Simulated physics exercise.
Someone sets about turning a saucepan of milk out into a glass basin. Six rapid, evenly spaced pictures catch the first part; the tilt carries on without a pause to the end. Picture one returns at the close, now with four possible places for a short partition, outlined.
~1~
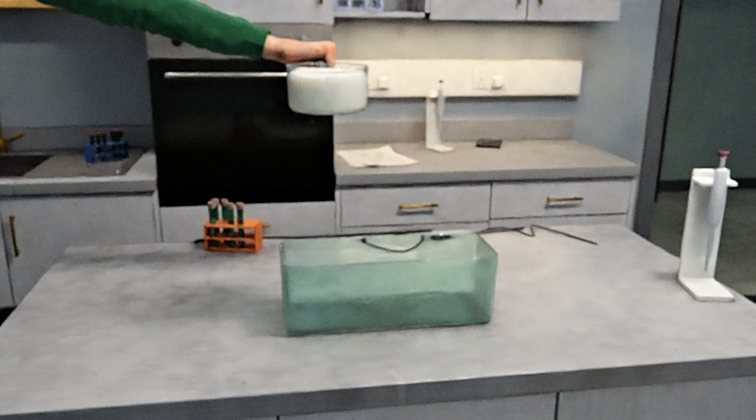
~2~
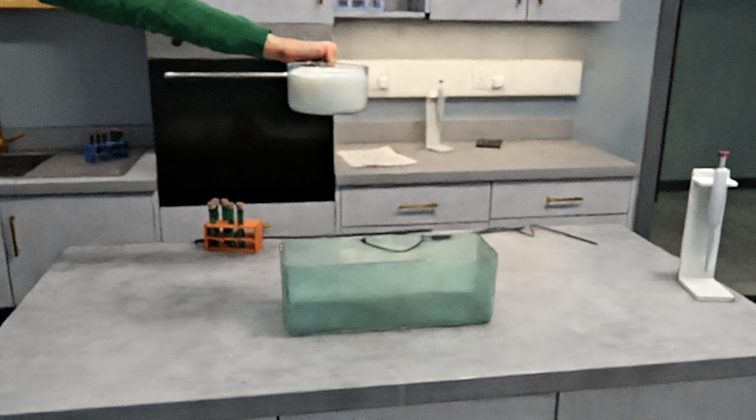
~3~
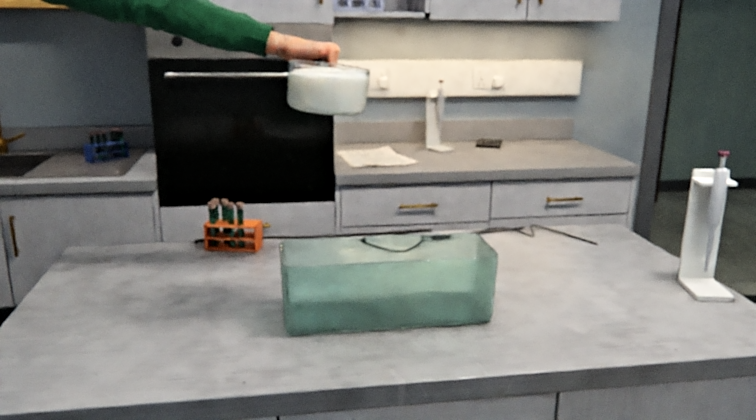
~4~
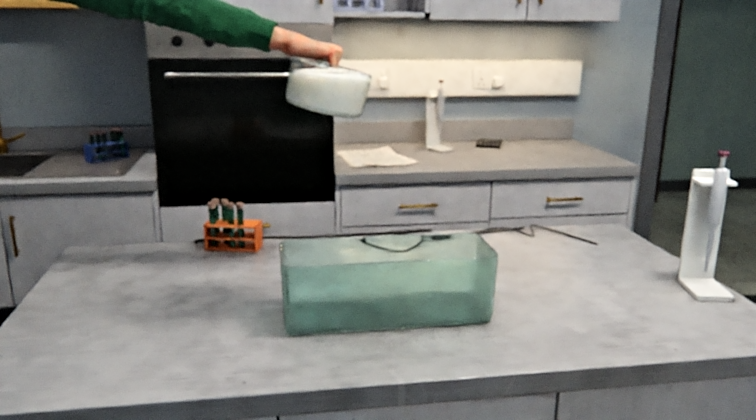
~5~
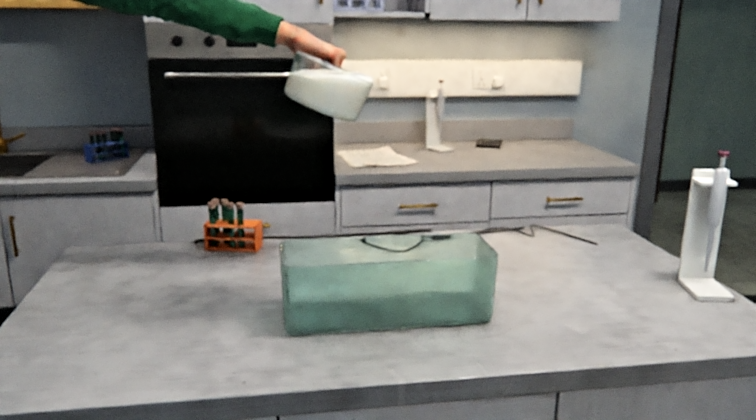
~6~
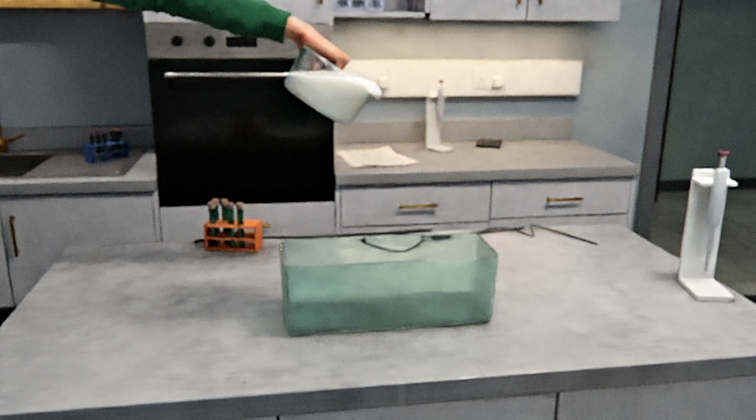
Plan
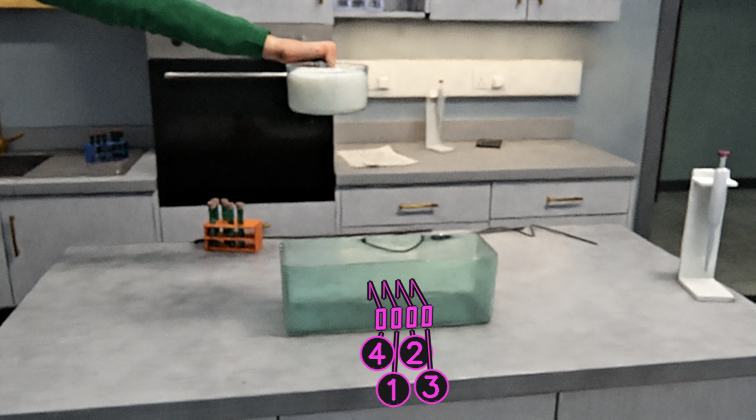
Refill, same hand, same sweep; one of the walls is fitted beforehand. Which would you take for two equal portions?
Place 3 does it best.
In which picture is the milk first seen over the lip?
In picture 5.
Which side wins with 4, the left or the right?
The right side.
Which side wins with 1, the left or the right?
More ends on the right.
On the marked copy, 1 at (396, 332); 2 at (412, 331); 3 at (427, 330); 4 at (381, 333).
With 1, about 14 % ends left of the wall and 83 % right of it; 3 % is lost outside.
With 2, about 34 % ends left of the wall and 63 % right of it; 3 % is lost outside.
With 3, about 48 % ends left of the wall and 50 % right of it.
With 4, about 12 % ends left of the wall and 85 % right of it; 3 % is lost outside.
